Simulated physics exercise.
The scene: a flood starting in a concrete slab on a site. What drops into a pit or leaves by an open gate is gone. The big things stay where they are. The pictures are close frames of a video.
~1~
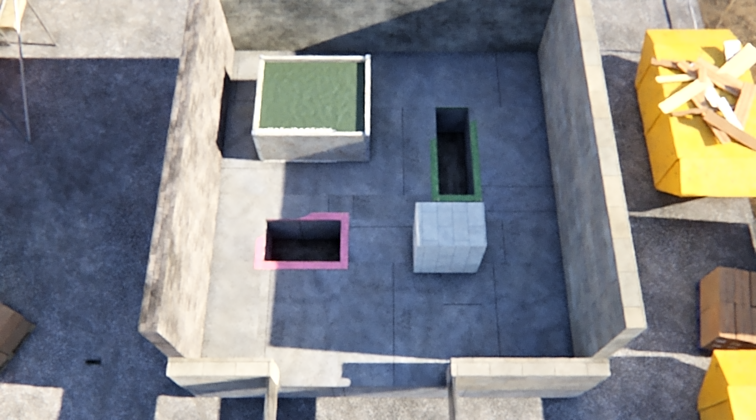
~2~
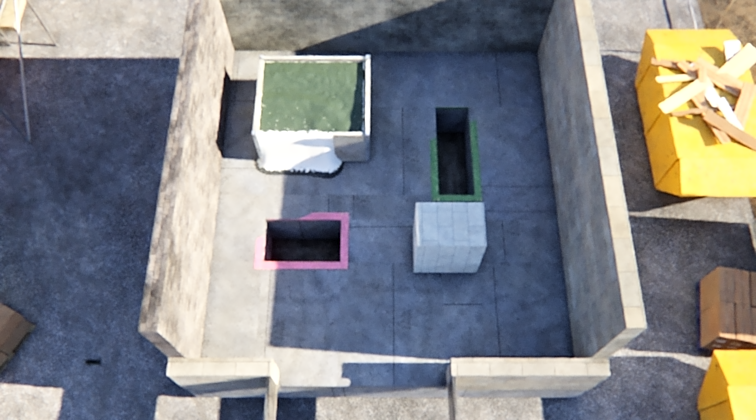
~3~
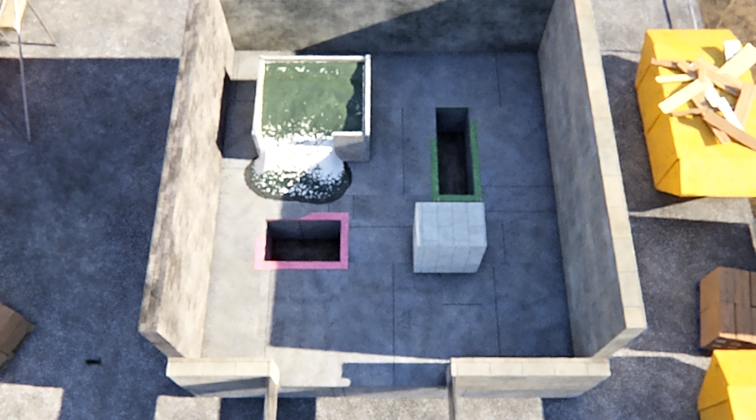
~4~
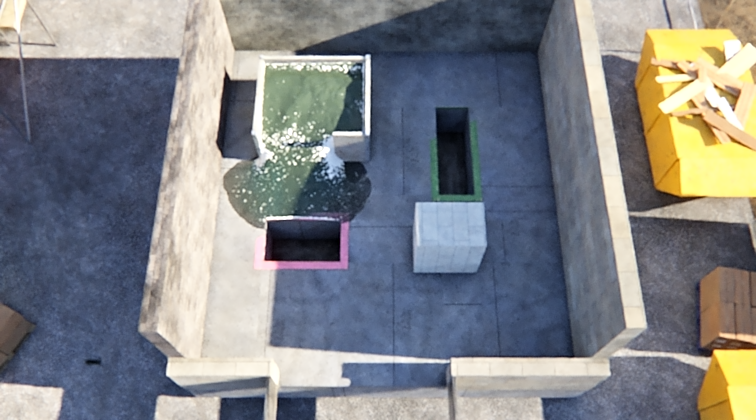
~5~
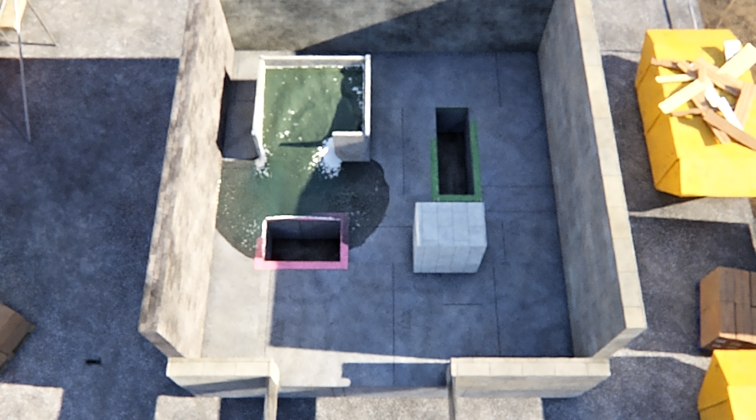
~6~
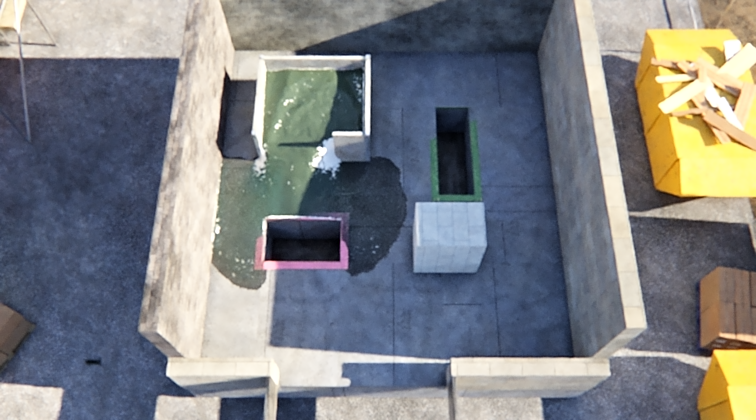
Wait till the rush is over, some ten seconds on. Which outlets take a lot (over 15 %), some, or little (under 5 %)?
One by one: The gate takes from 5 to 15 %; the green pit takes not even 5 %; the pink pit takes above 15 %.
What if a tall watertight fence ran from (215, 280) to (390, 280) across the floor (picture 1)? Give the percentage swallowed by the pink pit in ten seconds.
Parts in a hundred: Pink 75.
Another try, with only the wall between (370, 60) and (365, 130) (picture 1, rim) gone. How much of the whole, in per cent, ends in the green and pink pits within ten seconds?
Parts in a hundred: Green 70, pink 2.
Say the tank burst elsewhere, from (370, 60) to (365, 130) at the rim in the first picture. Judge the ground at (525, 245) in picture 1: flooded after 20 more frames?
Answer: Awash.
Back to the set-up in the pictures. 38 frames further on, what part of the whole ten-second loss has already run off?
Some 85 per cent.
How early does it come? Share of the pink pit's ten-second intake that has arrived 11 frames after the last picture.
Some 60 per cent.
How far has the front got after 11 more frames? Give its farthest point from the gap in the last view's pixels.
Near (488, 369).
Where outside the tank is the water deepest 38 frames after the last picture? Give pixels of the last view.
I would point to (572, 370).
A moment on, water covers 25 % of the floor; the gate 0 %, the green pit 0 %, the pink pit 23 %.
Next, water covers 30 % of the floor; the gate 1 %, the green pit 0 %, the pink pit 36 %.
Then, water covers 40 % of the floor; the gate 4 %, the green pit 0 %, the pink pit 46 %.
Later, water covers 50 % of the floor; the gate 8 %, the green pit 0 %, the pink pit 54 %.
In the end, water covers 55 % of the floor; the gate 11 %, the green pit 1 %, the pink pit 59 %.
